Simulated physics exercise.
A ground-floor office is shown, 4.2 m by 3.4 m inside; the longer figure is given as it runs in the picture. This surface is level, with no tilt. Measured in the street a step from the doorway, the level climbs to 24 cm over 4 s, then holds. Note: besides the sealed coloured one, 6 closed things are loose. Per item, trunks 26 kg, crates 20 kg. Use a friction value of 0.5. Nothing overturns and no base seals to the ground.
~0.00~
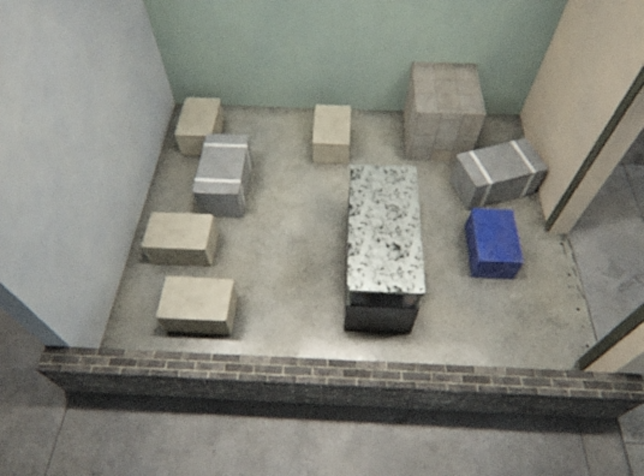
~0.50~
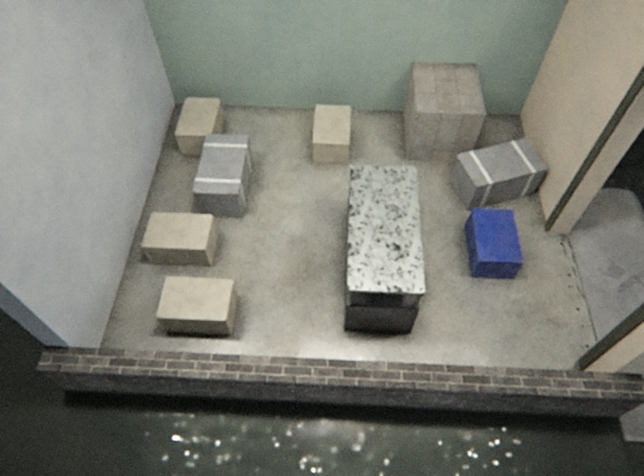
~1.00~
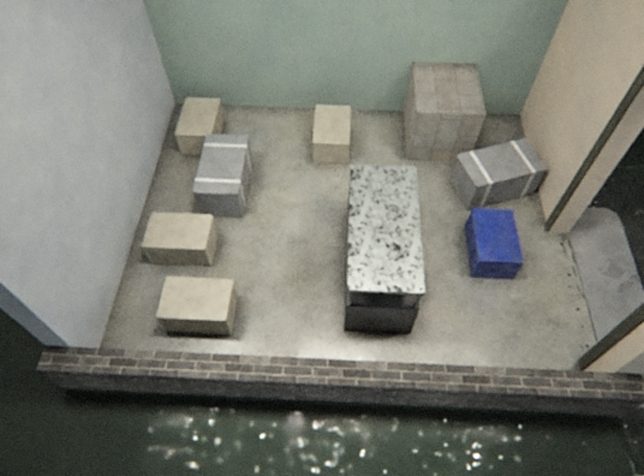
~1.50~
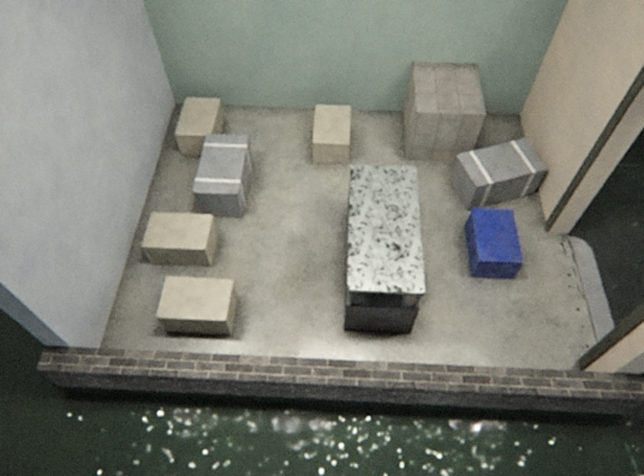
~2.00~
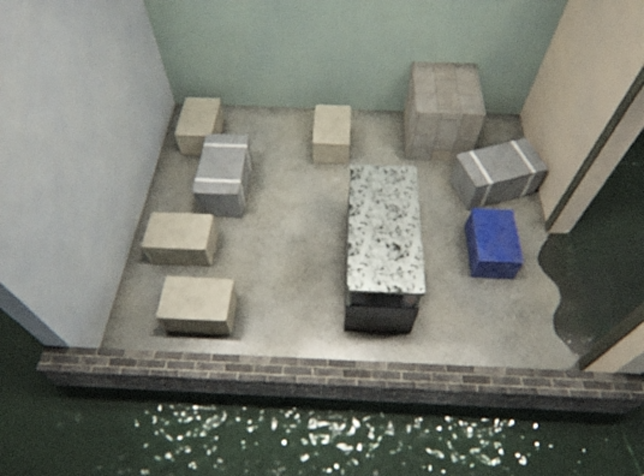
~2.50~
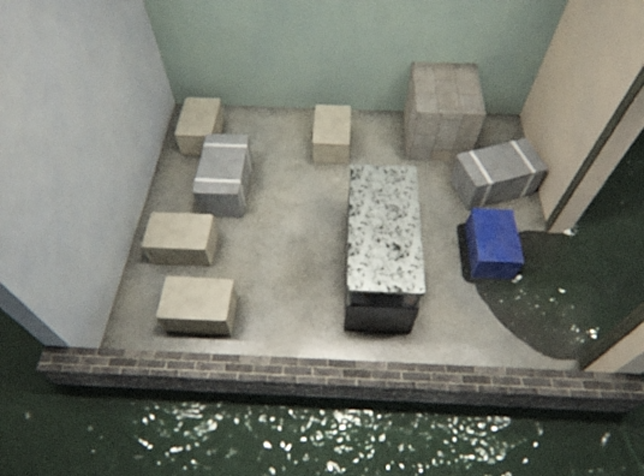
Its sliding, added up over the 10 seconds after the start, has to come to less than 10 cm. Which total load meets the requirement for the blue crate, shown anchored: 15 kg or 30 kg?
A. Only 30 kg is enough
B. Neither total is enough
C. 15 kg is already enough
Answer: B.
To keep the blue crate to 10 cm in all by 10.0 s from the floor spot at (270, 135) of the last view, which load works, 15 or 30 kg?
Short answer: No load.
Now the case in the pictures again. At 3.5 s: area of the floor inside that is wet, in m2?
Around 2.0 m2 of it.
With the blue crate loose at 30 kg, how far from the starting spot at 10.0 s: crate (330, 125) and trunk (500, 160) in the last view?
In turn: 60 cm, 20 cm.
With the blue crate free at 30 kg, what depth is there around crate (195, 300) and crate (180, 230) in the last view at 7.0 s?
About 6 and 6 cm.
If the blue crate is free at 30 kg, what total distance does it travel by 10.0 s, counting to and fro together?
About 250 cm.
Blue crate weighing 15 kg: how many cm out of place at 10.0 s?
It would be some 250 cm from its spot.
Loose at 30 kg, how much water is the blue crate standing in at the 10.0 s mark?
About 11 cm.
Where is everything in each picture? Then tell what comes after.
In the first picture, the blue crate at (497, 234), on the bottom; water covers 0.0 m2; 0 of 7 have shifted.
In the second picture, the blue crate at (497, 234) rests on the ground; water covers 0.0 m2; 0 of 7 have shifted.
In the third picture, the blue crate at (497, 234) rests on the ground; water covers 0.0 m2; 0 of 7 have shifted.
In the fourth picture, the blue crate at (497, 234), on the bottom; 0.0 m2 under water; 0 of 7 have shifted.
In the fifth picture, the blue crate at (497, 234), on the bottom; water covers 0.1 m2; 0 of 7 have shifted.
In the sixth picture, the blue crate at (497, 234) rests on the ground; water covers 0.7 m2; 0 of 7 have shifted.
After 3.5 s the blue crate would be 28 cm from its start with 15 kg and 2 cm from its start with 30 kg; 6 cm of water round it then.
After 4.5 s the blue crate would be 83 cm from its start with 15 kg and 38 cm from its start with 30 kg; 9 cm of water round it then.
After 7.0 s the blue crate would be 179 cm from its start with 15 kg and 128 cm from its start with 30 kg; 9 cm of water round it then.
After 10.0 s the blue crate would be 266 cm from its start with 15 kg and 200 cm from its start with 30 kg; 11 cm of water round it then.
